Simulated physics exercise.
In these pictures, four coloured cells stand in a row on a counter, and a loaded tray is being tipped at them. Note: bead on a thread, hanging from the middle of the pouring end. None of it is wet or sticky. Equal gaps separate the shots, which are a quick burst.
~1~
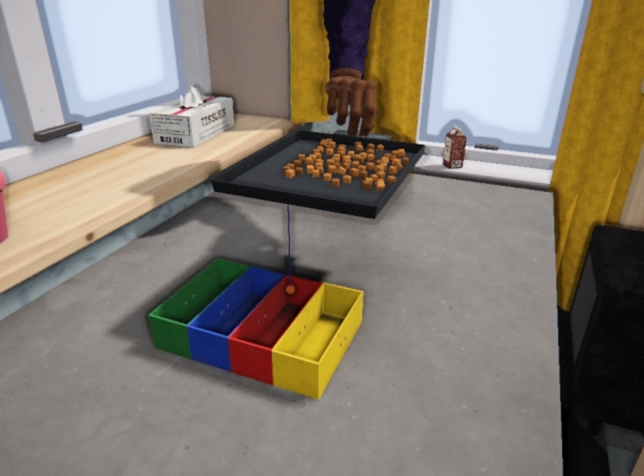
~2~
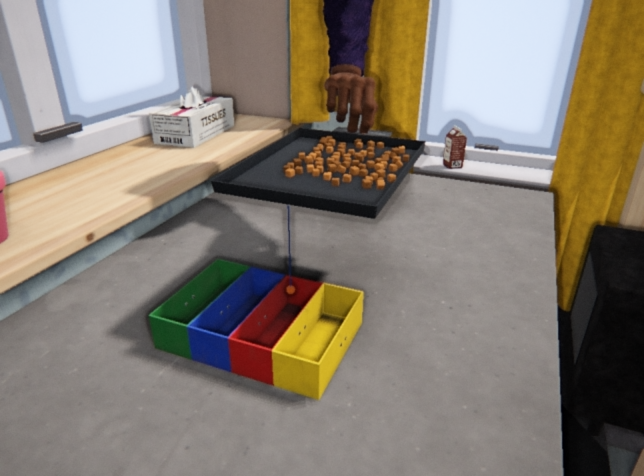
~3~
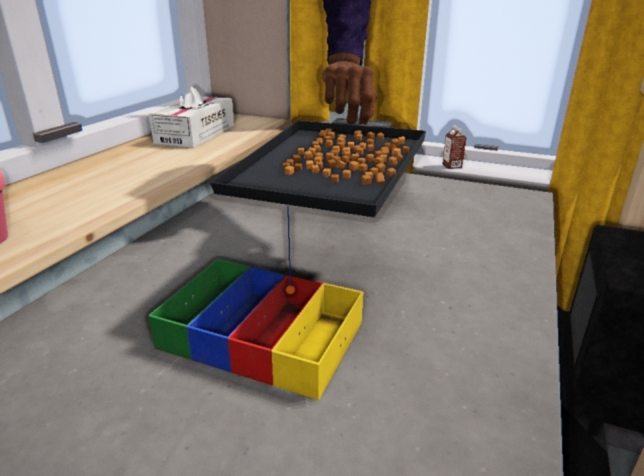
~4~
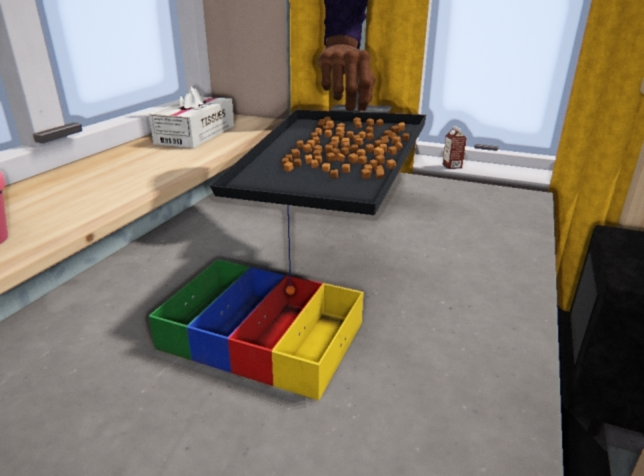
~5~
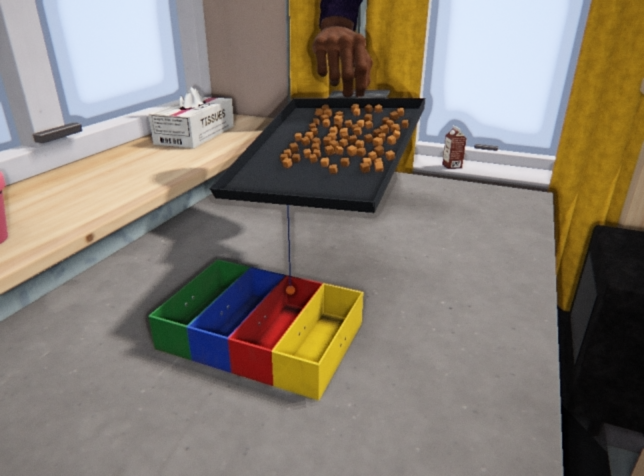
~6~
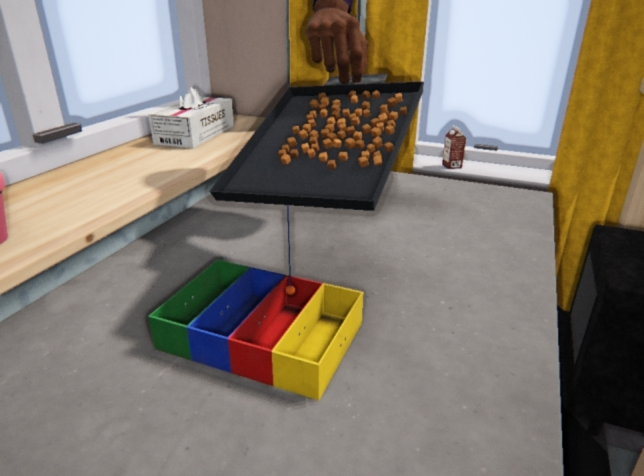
A dark tray scattered with small brown cubes starts out level above a row of green, blue, red and yellow bins, a hand at its far edge. The hand rises and the far side lifts with it, tilting the tray steadily toward the bins, while the cubes shift only slightly.
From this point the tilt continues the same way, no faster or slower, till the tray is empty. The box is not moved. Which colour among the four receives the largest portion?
Blue.
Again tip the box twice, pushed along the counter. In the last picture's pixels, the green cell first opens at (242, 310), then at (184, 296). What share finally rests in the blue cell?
The first try yields 20% and the second yields 50%.
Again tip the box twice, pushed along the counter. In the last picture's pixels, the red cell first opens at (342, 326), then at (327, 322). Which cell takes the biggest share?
First: The cell in green. Second: Green.
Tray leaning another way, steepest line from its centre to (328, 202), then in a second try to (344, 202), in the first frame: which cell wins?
Try 1 - yellow / try 2 - that yellow cell.
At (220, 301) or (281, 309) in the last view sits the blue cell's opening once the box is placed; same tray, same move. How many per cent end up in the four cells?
100 %, 70 %.
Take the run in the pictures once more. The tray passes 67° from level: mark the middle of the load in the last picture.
The middle of the load sits near (259, 186).
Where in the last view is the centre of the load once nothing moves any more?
(233, 343).
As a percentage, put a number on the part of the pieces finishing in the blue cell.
About 50 %.
Soon after the last picture, tray tipped steeply; nearly all on the tray; a small part falling or outside the box.
A little later, tray tipped past a quarter turn; most on the tray; a small part in the blue cell; a stray few in the red cell; a stray few in the green cell; a stray few falling or outside the box.
Later still, tray tipped past a quarter turn; about half in the blue cell; about a quarter in the red cell; about a quarter in the green cell; a stray few in the yellow cell; a stray few falling or outside the box.
At rest, tray tipped past a quarter turn; about half in the blue cell; about a quarter in the red cell; about a quarter in the green cell; a stray few in the yellow cell; a stray few outside the box.
